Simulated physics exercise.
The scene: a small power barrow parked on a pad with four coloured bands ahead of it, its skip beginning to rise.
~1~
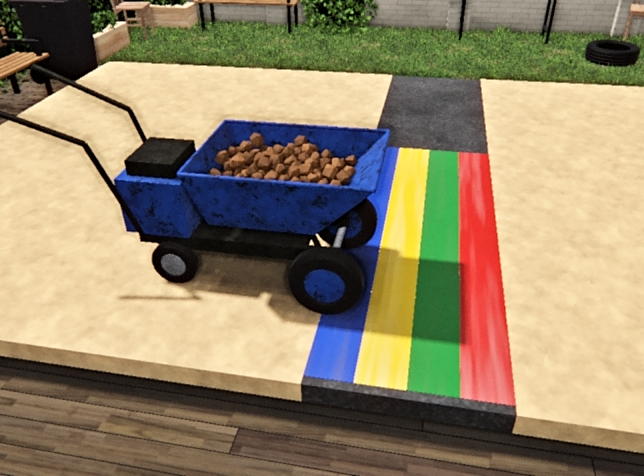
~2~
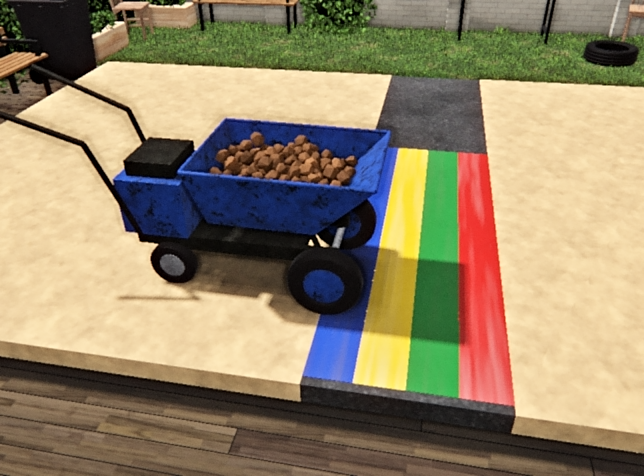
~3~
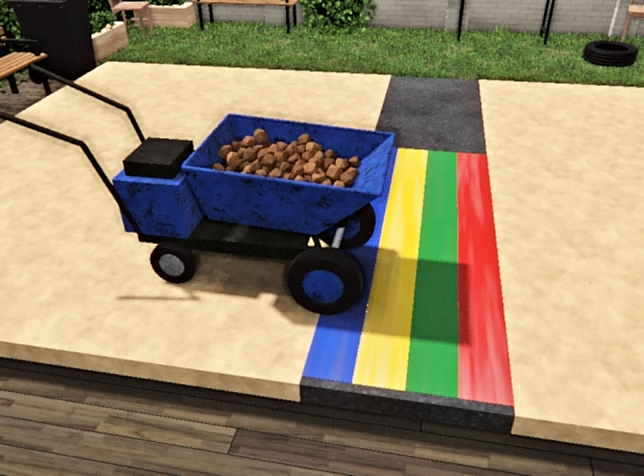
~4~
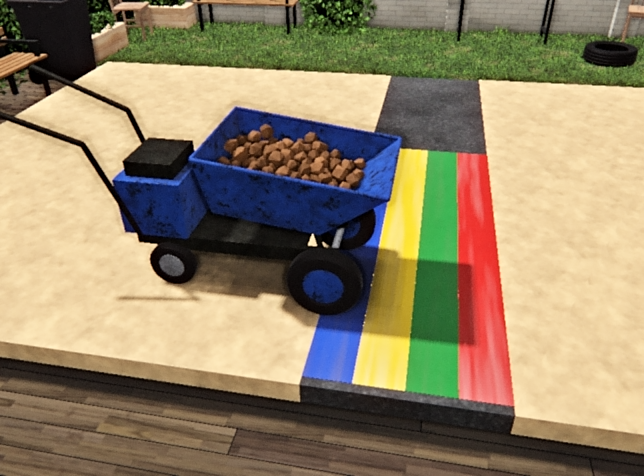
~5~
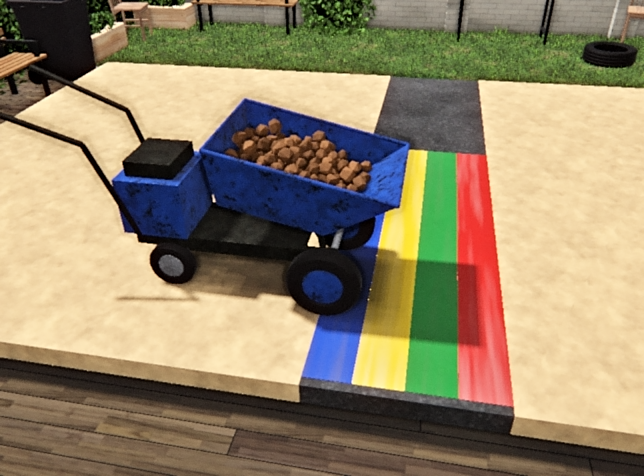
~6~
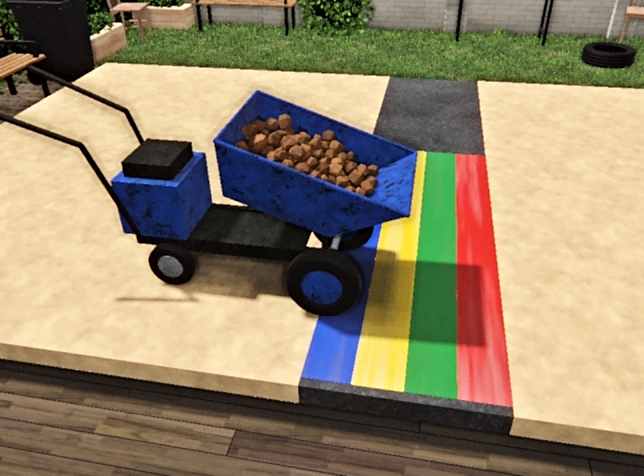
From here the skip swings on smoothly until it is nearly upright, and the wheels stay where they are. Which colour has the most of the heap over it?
Most covered: The red band.
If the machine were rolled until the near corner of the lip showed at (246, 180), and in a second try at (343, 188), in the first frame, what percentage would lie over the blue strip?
The first gives 30 %, the second 0 %.
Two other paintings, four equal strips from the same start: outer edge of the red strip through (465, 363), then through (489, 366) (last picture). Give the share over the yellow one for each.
Near 0 % and 0 %.
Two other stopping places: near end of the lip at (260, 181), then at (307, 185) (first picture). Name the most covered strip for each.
At the first place that yellow strip, at the second green.
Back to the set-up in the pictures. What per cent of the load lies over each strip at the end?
Blue strip near 0; yellow strip near 0; green strip near 10; red strip near 40.
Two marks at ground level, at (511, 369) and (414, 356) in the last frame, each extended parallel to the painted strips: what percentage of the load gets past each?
About 20 and 70 per cent.
Just after the last frame, skip tipped steeply; every one in the skip.
A moment on, skip tipped right over; roughly two thirds in the skip; about a tenth over the green strip; roughly a quarter over the red strip; just a few off the paint.
Further on, skip tipped right over; roughly a quarter in the skip; about a tenth over the green strip; roughly a third over the red strip; roughly a quarter off the paint.
When it is over, skip tipped right over; roughly a quarter in the skip; not one over the blue strip; not one over the yellow strip; about a tenth over the green strip; roughly a third over the red strip; roughly a quarter off the paint.
